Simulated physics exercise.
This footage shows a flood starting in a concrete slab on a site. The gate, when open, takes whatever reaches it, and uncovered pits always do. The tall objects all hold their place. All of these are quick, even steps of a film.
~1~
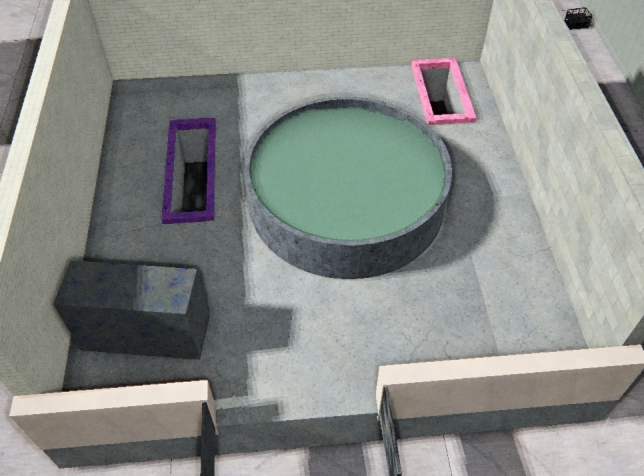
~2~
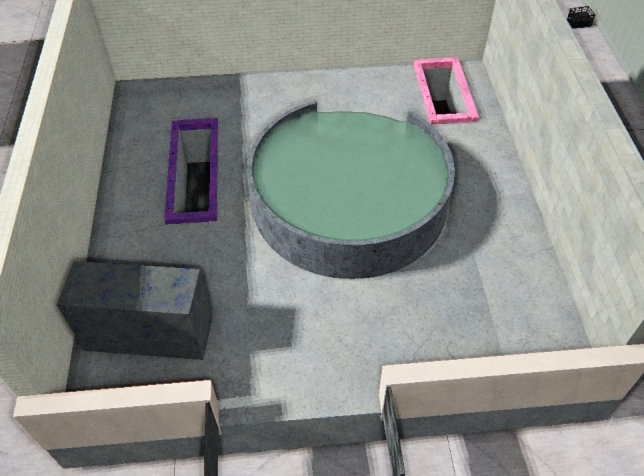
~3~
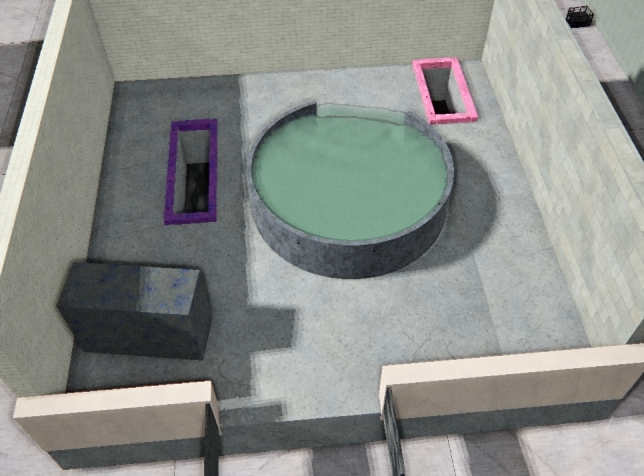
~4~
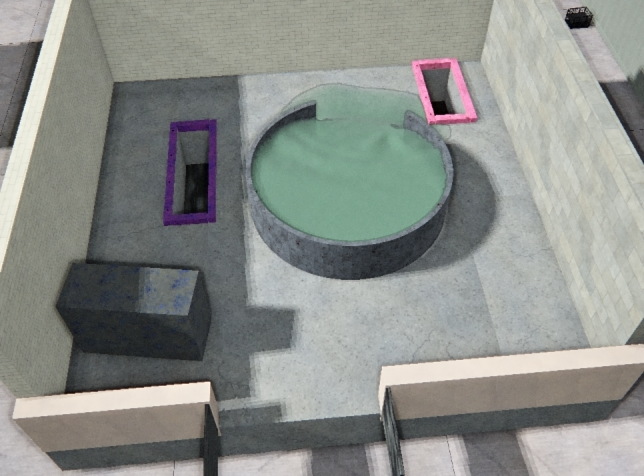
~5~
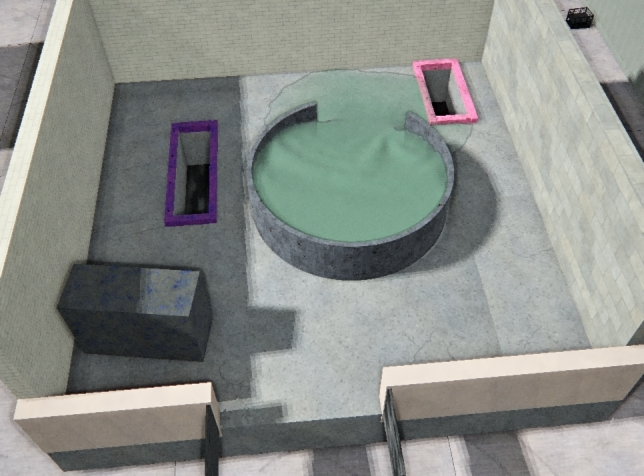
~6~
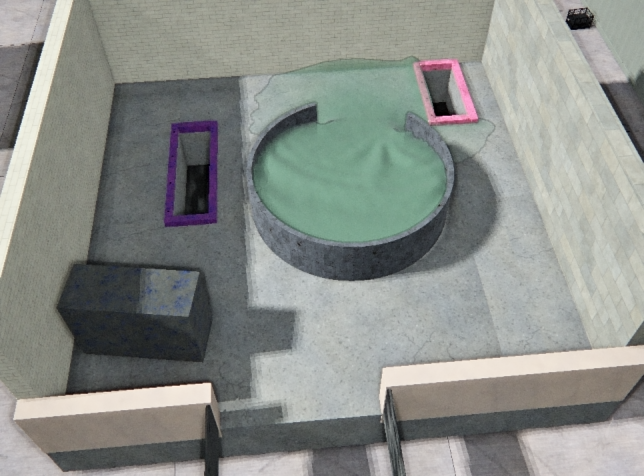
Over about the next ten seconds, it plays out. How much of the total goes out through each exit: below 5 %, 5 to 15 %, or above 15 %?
Gate: Short of a twentieth. Pink pit: Upwards of fifteen per cent. Purple pit: Short of a twentieth.
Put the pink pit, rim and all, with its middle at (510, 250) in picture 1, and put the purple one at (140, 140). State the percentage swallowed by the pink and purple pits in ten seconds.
Roughly: Pink pit 12 %, purple pit 6 %.
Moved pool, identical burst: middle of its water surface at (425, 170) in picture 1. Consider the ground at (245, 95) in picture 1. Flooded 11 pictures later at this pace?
That spot would be swamped.
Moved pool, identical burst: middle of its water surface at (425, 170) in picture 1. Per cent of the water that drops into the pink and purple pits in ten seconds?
I'd guess pink takes near 35 % and purple near 2 %.
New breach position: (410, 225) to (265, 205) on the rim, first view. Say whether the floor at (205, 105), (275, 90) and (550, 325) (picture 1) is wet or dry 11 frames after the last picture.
Going point by point: Left unwetted, left unwetted, waterlogged.
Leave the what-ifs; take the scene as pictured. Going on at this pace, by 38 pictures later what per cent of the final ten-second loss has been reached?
Somewhere around 85 per cent, I'd say.
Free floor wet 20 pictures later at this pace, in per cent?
Around 40 percent.
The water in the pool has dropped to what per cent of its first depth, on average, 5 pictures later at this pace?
It works out to roughly 74 %.
A moment on, water covers 20 % of the floor; the gate 0 %, the pink pit 3 %, the purple pit 0 %.
Next, water covers 25 % of the floor; the gate 0 %, the pink pit 10 %, the purple pit 0 %.
Then, water covers 40 % of the floor; the gate 0 %, the pink pit 19 %, the purple pit 0 %.
Later, water covers 70 % of the floor; the gate 0 %, the pink pit 27 %, the purple pit 1 %.
In the end, water covers 95 % of the floor; the gate 1 %, the pink pit 31 %, the purple pit 2 %.
